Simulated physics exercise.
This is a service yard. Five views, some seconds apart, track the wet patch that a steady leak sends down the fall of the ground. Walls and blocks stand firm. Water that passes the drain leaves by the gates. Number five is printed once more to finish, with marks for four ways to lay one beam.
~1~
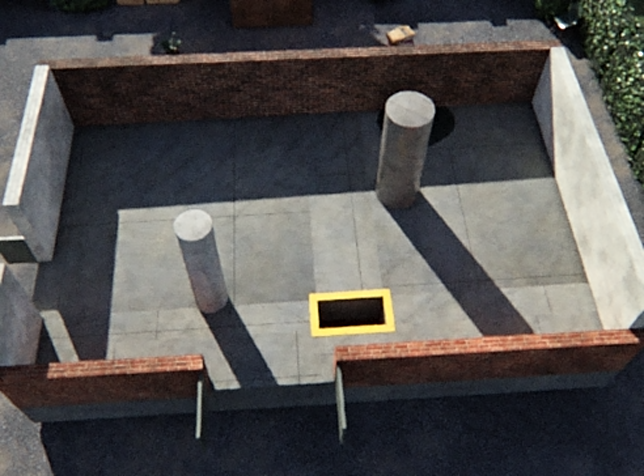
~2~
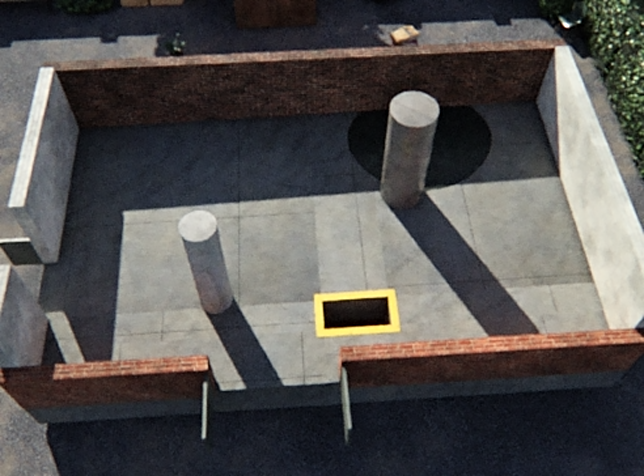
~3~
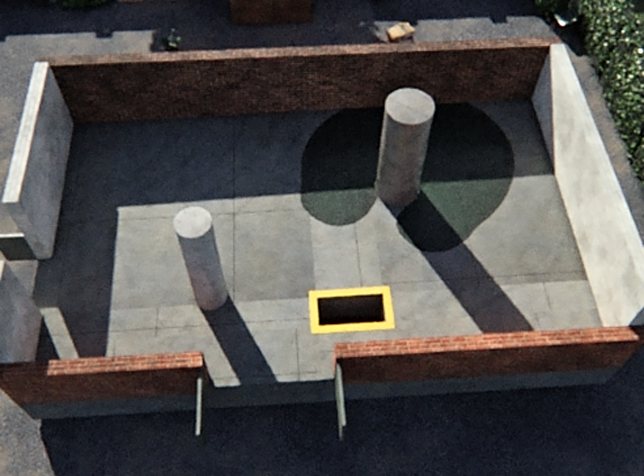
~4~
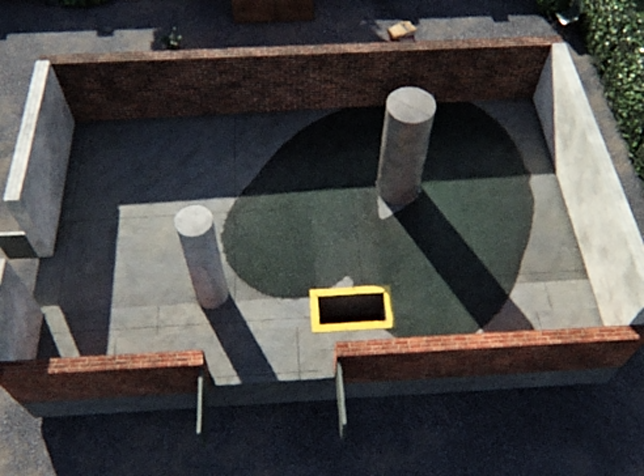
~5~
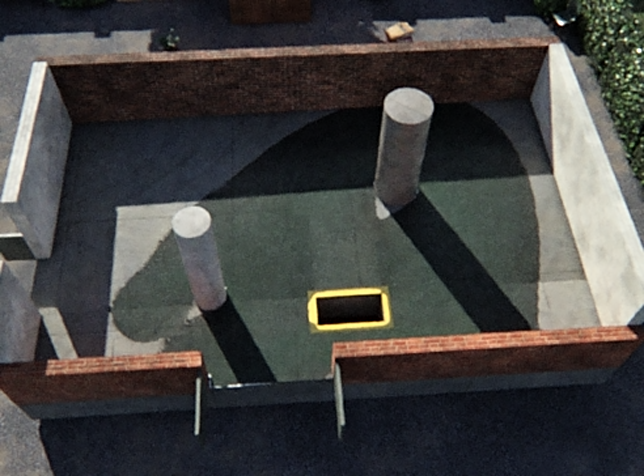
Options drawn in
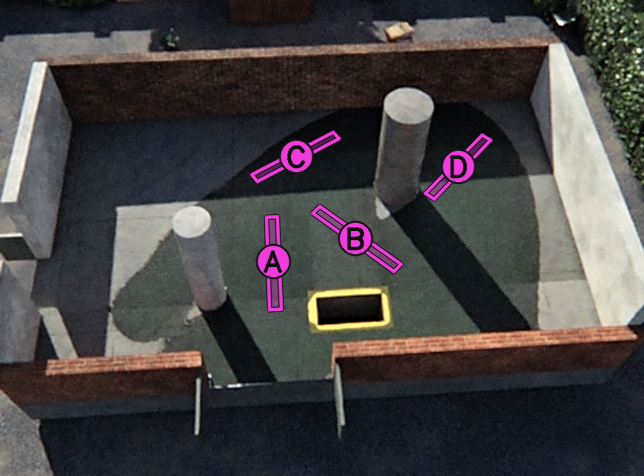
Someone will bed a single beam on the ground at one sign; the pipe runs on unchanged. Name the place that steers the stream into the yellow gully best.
Position A does it best.
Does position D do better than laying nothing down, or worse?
Position D is worse.
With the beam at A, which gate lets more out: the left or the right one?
The right gate.
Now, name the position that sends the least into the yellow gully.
D it is.
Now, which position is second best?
C.
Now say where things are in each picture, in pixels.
Outfall partly hidden; yellow gully at (351, 313); open gate at (47, 288); open gate at (272, 372); water covers 2 % of the ground and shows as far out as (440, 138); yellow gully still dry.
Water covers 9 % of the ground and shows as far out as (374, 173); yellow gully still dry.
Water covers 19 % of the ground and shows as far out as (443, 246); yellow gully still dry.
Water covers 39 % of the ground and shows as far out as (246, 277); yellow gully still dry.
Water covers 56 % of the ground and shows as far out as (143, 335); yellow gully taking water.
On the marked copy, A from (275, 309) to (271, 217); B from (316, 209) to (397, 267); C from (254, 178) to (336, 135); D from (429, 196) to (486, 137).
For position A, about 38 % of the stream runs into the yellow gully, about 60 % out by the gates.
For position B, about 23 % of the stream runs into the yellow gully, about 76 % out by the gates.
For position C, about 29 % of the stream runs into the yellow gully, about 69 % out by the gates.
For position D, about 16 % of the stream runs into the yellow gully, about 84 % out by the gates.
